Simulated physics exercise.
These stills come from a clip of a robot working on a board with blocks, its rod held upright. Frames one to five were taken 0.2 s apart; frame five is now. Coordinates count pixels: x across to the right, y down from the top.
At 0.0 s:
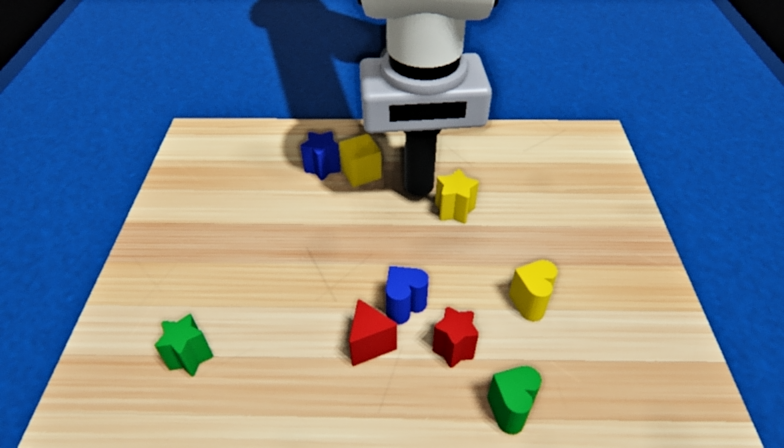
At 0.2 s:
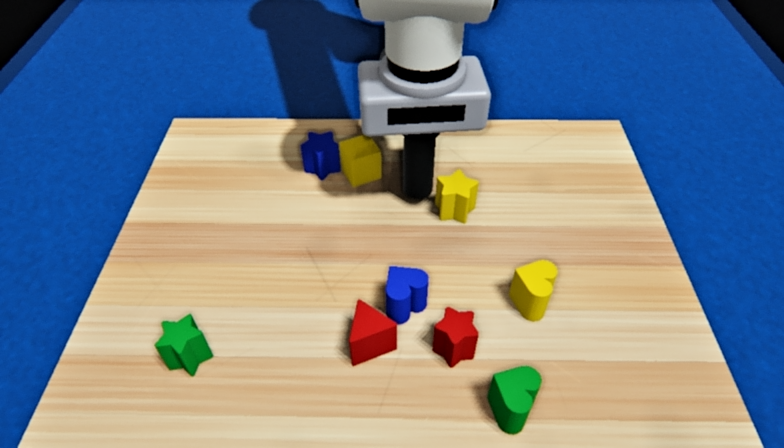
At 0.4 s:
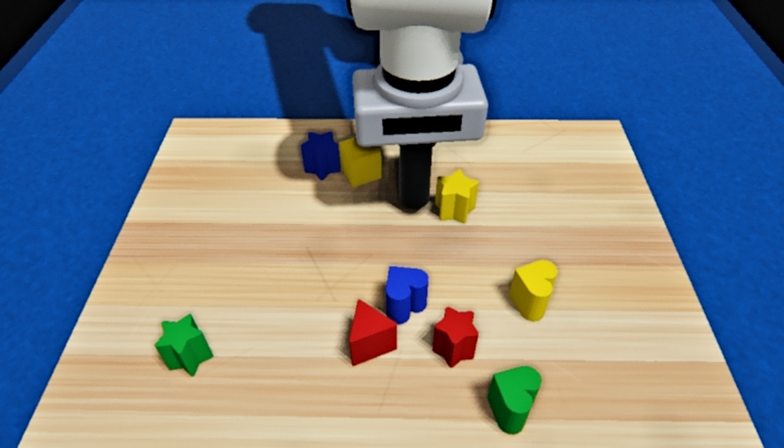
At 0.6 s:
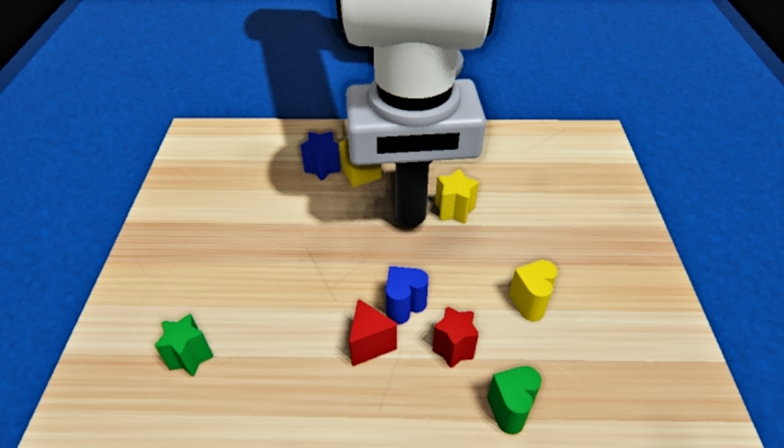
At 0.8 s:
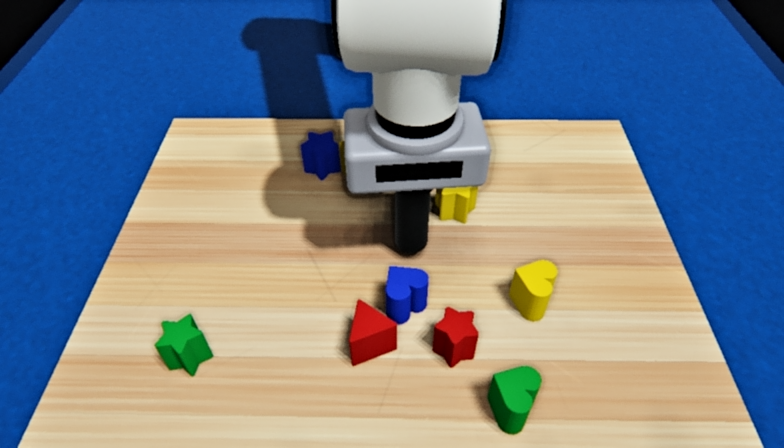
The robot arm moves its black rod down the board while the blocks stay still.
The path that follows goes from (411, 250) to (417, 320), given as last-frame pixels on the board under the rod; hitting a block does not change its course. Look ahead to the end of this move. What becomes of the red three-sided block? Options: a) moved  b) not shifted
I choose a.
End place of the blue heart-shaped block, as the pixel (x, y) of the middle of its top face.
Its top centre is at about (393, 319).
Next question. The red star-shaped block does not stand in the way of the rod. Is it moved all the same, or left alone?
Put simply, it stays right there.
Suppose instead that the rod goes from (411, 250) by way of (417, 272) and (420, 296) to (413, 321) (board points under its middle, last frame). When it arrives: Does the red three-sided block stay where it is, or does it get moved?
At the end, its place is different.
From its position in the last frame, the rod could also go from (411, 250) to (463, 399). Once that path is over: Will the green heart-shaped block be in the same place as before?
No
On the path given first. Halfway along, rod at (416, 275); blue heart-shaped block at (403, 284).
At the end, rod at (418, 312); red three-sided block at (354, 334), turned 15° clockwise; blue heart-shaped block at (393, 319), turned 45° clockwise; red star-shaped block unmoved.
